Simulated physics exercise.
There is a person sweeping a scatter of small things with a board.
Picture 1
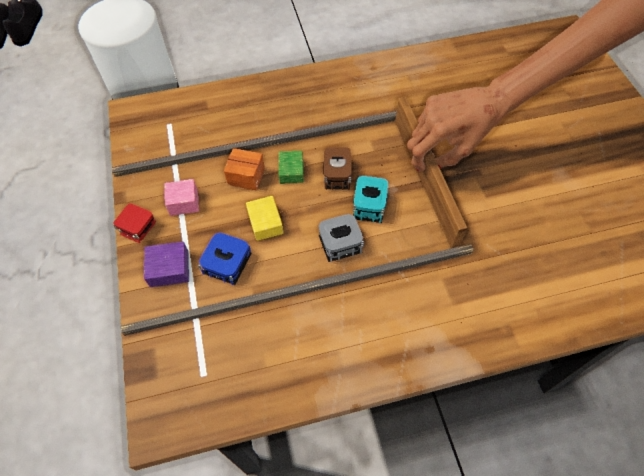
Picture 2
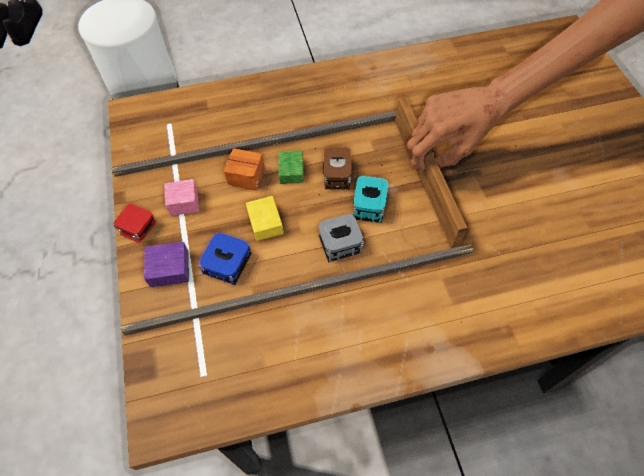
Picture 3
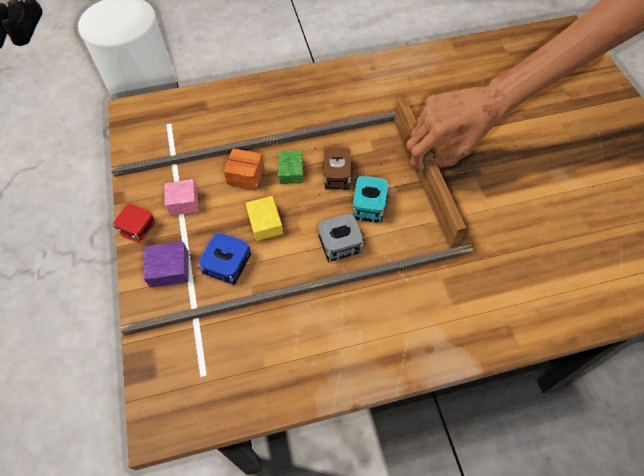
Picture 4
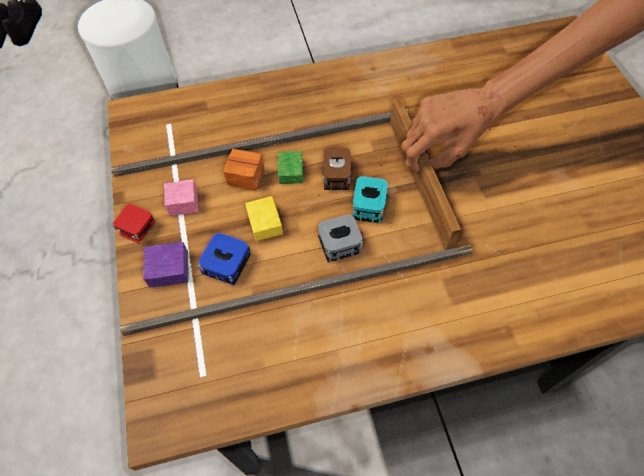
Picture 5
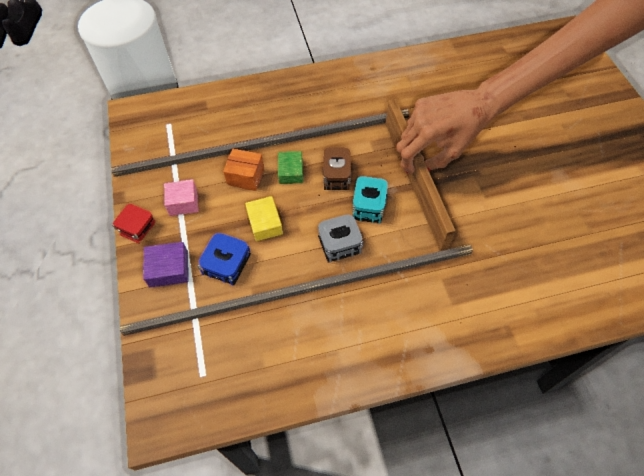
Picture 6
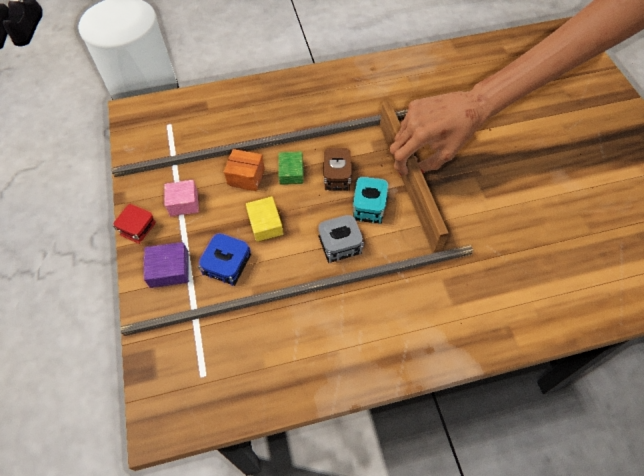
A hand slides a wooden board slightly left toward scattered colourful blocks, which stay still.
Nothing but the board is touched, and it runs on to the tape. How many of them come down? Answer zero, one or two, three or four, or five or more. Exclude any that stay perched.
One or two.
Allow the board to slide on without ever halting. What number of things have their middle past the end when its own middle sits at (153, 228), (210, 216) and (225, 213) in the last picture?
Respectively 6, 0 and 0.
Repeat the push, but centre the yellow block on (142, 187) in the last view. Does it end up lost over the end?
From that start the object does not stay.
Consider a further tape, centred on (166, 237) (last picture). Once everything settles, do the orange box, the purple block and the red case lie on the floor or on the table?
Orange box goes off, purple block goes off, red case goes off.
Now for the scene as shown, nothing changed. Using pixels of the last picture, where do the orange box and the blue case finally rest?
In the last view, the middles sit near (119, 181) and near (131, 290).
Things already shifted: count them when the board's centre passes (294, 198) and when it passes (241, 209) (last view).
The count reaches 6 first and 9 second.
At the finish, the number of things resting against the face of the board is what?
So the total is 4.
A little later, none off yet; red case at rest near (136, 224); purple block at rest near (167, 265); pink block at rest near (182, 198).
Next, none off yet; red case at rest near (136, 224); purple block at rest near (166, 265); pink block shifted a little near (165, 201).
When it is over, the number that fall off is one or two; down, purple block and red case.
